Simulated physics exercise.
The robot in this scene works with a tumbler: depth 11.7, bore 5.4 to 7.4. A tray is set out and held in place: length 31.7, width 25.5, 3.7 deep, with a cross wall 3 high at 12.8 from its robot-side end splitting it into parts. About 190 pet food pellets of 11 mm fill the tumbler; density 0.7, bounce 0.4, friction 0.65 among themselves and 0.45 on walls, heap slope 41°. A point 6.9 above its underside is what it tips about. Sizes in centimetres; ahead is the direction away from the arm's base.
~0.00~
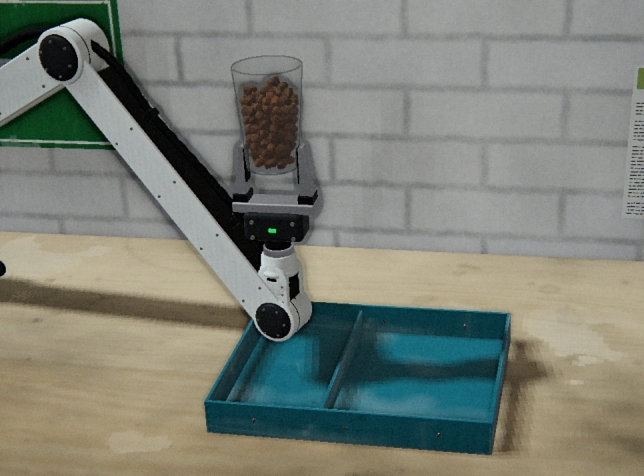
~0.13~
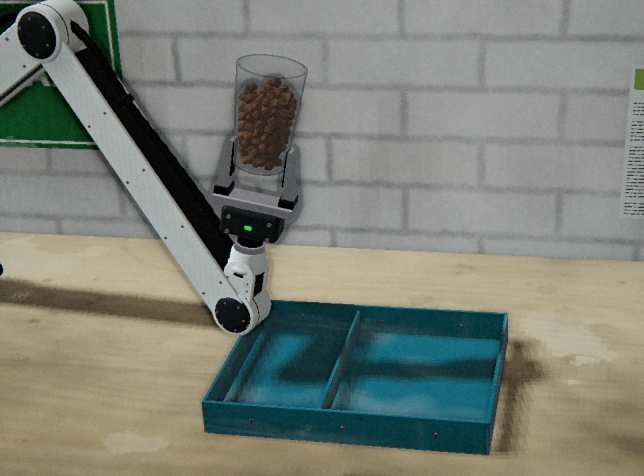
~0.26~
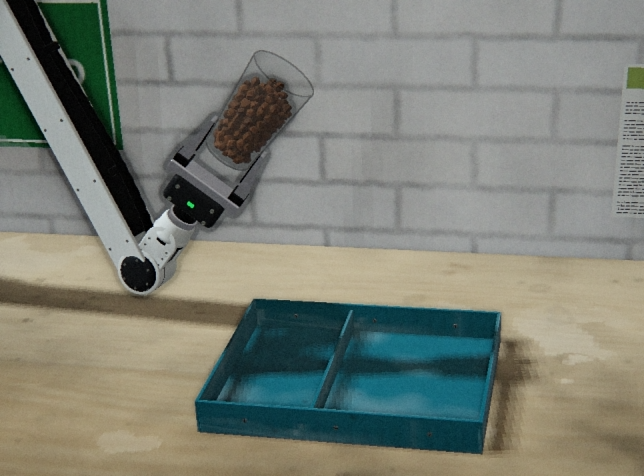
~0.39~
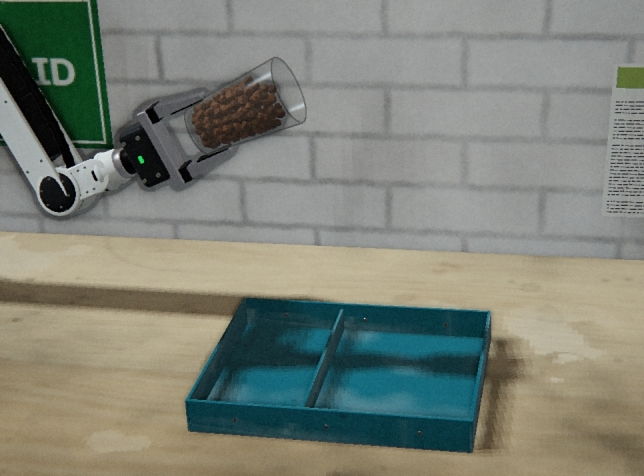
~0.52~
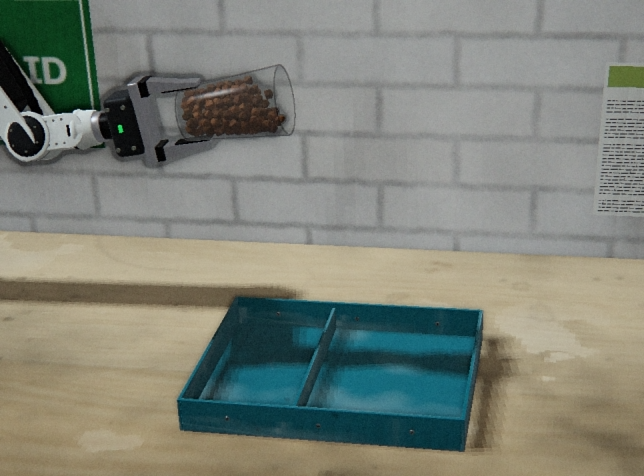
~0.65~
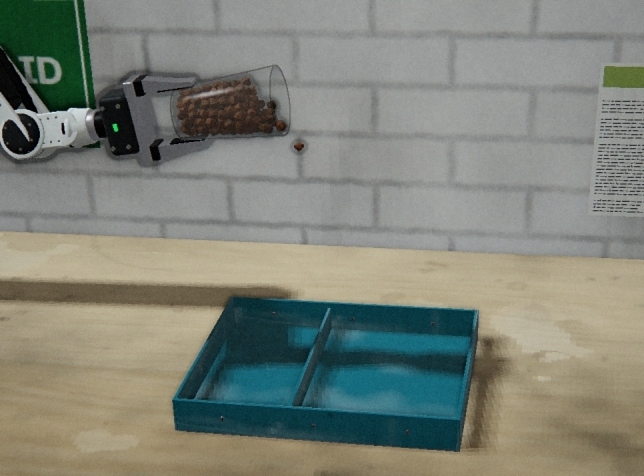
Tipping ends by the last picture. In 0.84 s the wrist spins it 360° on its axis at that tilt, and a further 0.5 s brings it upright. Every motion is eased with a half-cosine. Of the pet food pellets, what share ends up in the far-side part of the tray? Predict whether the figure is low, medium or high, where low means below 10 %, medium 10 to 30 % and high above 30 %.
Medium.
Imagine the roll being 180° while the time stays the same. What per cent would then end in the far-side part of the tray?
Then about 5 percent.
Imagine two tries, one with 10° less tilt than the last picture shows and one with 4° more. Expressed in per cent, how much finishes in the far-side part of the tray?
Estimates: Close to 0 % and 20 %.
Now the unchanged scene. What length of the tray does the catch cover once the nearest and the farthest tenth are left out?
Roughly 10 centimetres.
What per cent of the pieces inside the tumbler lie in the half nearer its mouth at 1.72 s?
I'd put it at some 40 per cent.
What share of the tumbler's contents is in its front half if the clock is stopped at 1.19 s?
40 %.
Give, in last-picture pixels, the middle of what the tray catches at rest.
The centre sits around (364, 369).
By 1.19 s, tipped 81°, highest piece 37 above the table; 181 in the tumbler, 1 in the far-side part, 8 in flight or on a rim.
By 1.72 s, tipped 45°, highest piece 36 above the table; 165 in the tumbler, 25 in the far-side part.
By 2.19 s, upright, highest piece 39 above the table; 165 in the tumbler, 25 in the far-side part.
By 2.89 s, upright, highest piece 39 above the table; 165 in the tumbler, 25 in the far-side part.
Final count, 165 in the tumbler, 25 in the far-side part. That is 13 % in the far-side part of the tray.
